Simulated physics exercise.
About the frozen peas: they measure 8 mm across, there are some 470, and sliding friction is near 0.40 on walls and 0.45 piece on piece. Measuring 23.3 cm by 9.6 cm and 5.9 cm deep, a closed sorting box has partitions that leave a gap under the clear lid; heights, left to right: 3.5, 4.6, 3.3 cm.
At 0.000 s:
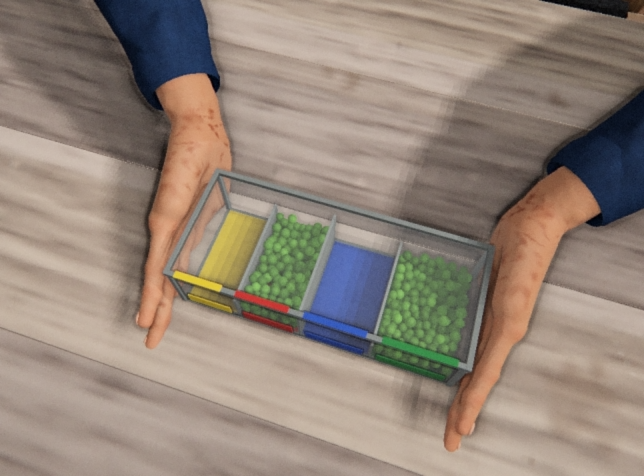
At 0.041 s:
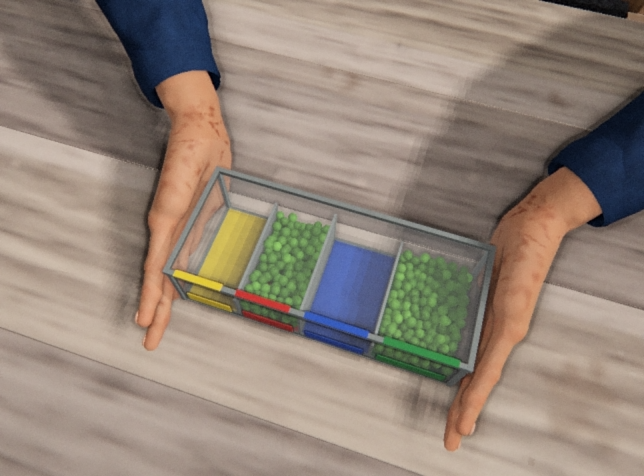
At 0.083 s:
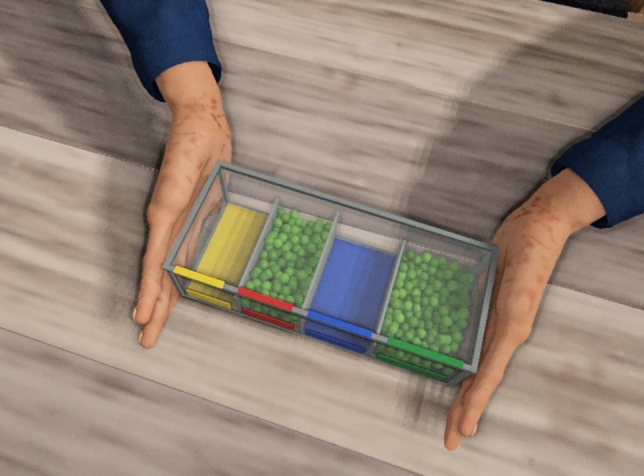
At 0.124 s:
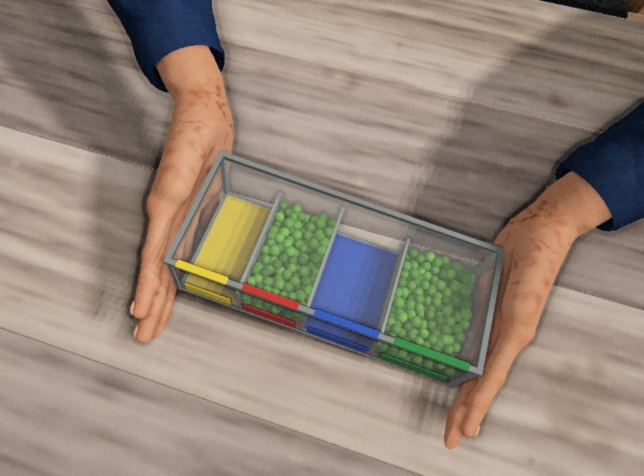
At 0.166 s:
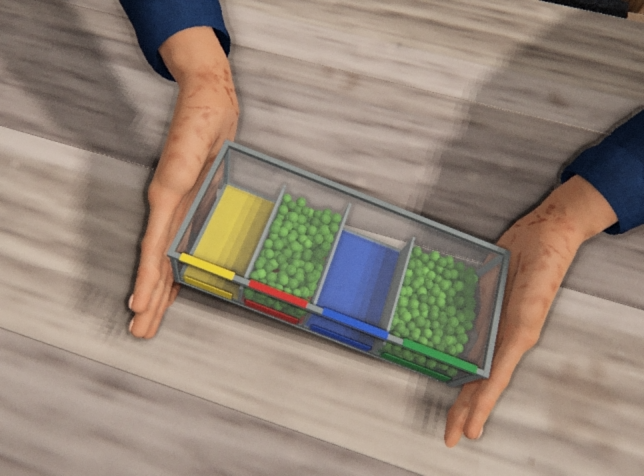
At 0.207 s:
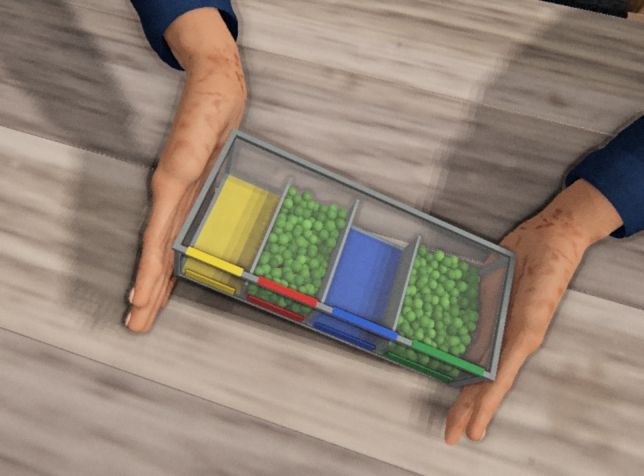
In the video, two hands hold a clear lidded box with yellow, red, blue and green sections, small green balls filling the red and green ones, and tilt it slightly so its left end rises, the balls shifting little.
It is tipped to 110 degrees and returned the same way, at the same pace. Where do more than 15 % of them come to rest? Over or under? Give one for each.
Red compartment: Succeeds; blue compartment: Fails; green compartment: Succeeds; yellow compartment: Fails.
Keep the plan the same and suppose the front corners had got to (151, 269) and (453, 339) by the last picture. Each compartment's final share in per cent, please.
Final shares, in per cent - red: 15, blue: 30, green: 0, yellow: 55.
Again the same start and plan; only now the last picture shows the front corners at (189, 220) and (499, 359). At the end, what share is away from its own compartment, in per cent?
Then roughly 5 per cent.
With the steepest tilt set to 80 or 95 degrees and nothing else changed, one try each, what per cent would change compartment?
Some 10 and some 5 per cent, respectively.
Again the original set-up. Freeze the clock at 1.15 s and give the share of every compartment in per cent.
You'd find red at 40, blue at 0, green at 55 and yellow at 0 per cent.
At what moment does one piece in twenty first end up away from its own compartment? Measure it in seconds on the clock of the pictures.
1.55 s or so.
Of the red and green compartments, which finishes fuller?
The green one has more.
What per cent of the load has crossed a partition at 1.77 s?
Some 10 per cent.
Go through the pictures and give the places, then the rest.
The first picture shows box tilt 0 degrees, front corners at (170, 271) and (466, 365); red 45 %, green 55 %.
The second picture shows box tilt 1 degrees, front corners at (170, 270) and (467, 365).
The third picture shows box tilt 3 degrees, front corners at (170, 266) and (471, 366), lowest corner right front.
The fourth picture shows box tilt 7 degrees, front corners at (171, 260) and (476, 368), lowest corner right front.
The fifth picture shows box tilt 11 degrees, front corners at (174, 253) and (483, 371), lowest corner right front.
The sixth picture shows box tilt 16 degrees, front corners at (180, 246) and (489, 374), lowest corner right front; red 45 %, green 55 %. The box's pace is about 105 degrees a second.
Then, at 1.15 s, tilt 110 degrees; red 40 %, green 55 %.
After 1.77 s, tilt 50 degrees; red 40 %, blue 5 %, green 60 %.
Then, at 2.45 s, tilt 0 degrees; red 35 %, blue 5 %, green 60 %.
At rest (2.9 s), red 35 %, blue 5 %, green 60 %, yellow 0 %.
